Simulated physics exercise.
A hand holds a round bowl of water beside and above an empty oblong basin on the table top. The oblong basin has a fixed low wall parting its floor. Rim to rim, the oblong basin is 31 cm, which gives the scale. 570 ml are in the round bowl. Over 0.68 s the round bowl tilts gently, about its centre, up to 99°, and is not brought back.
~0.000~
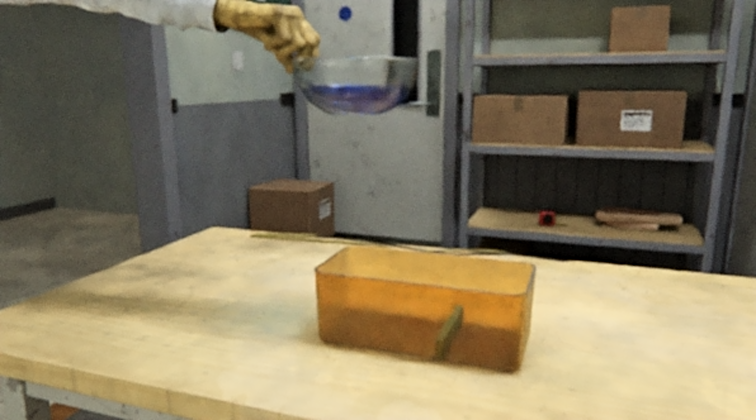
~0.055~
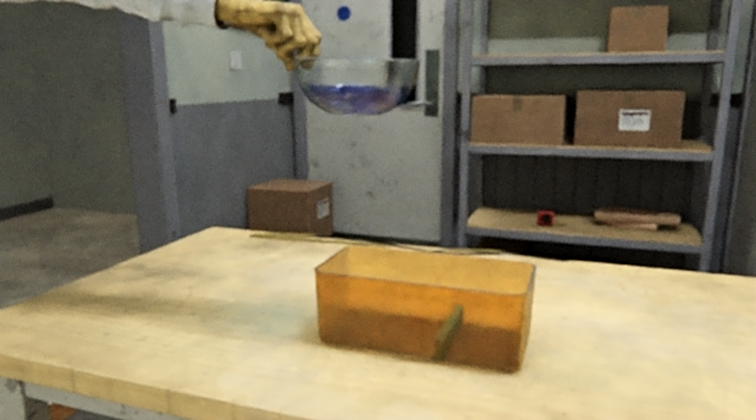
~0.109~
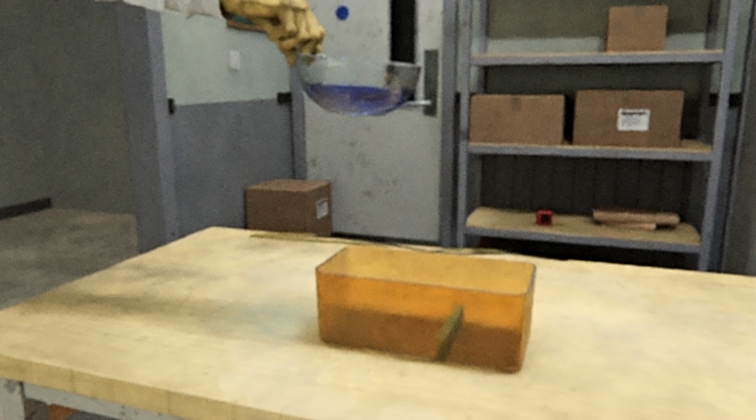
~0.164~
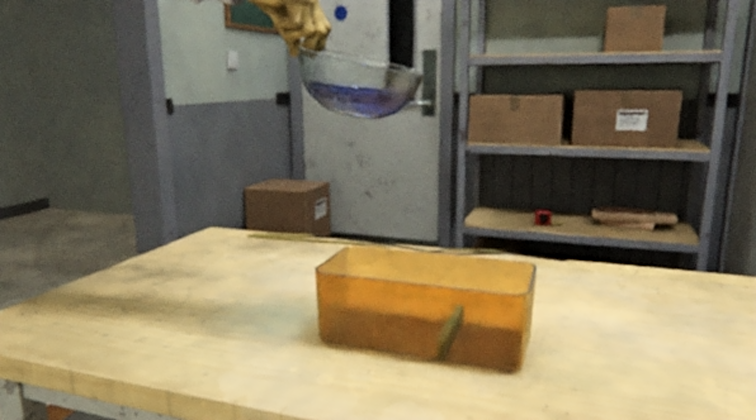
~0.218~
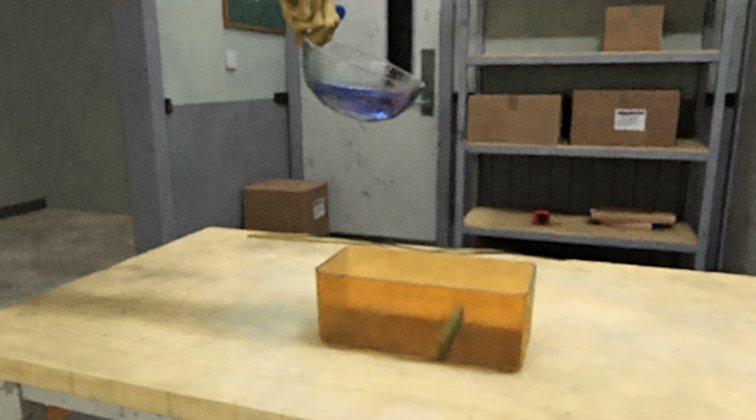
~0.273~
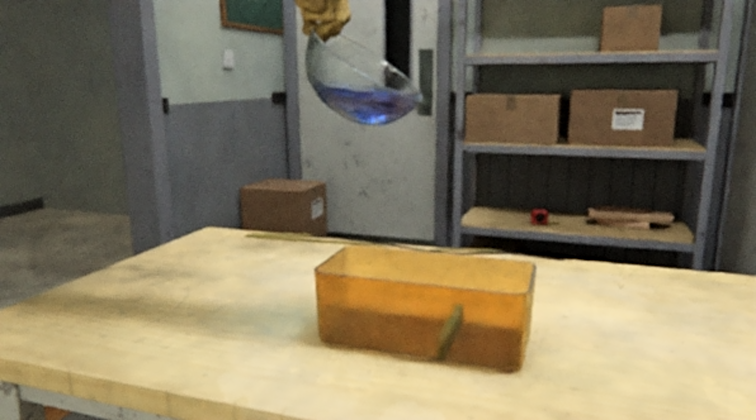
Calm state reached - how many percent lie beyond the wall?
45 percent, roughly.
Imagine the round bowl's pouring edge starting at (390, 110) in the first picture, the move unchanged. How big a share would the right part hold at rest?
It would then come to around 15 percent.
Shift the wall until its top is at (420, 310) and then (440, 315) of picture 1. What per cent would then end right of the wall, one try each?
The first try gives 70 percent and the second 60 percent.
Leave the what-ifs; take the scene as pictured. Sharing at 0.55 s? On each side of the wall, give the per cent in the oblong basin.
I'd say some 1 in a hundred on the left and 8 on the right.
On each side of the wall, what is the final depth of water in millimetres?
Left part: About 10 mm; right part: About 18 mm.
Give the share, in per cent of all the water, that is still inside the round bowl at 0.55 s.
14 %.
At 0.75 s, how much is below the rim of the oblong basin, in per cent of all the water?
Value: Approx. 86 %.
After 0.55 s the tilt is 90° and 14 per cent is still to pour, 1 is left of the wall and 8 right of it.
After 0.75 s the tilt is 99° and 1 per cent is still to pour, 35 is left of the wall and 51 right of it.
After 0.95 s the tilt is 99° and 0 per cent is still to pour, 49 is left of the wall and 46 right of it.
After 1.18 s the tilt is 99° and 0 per cent is still to pour, 51 is left of the wall and 45 right of it.
In the end 50 per cent lies left of the wall, 45 right of it and 5 outside.
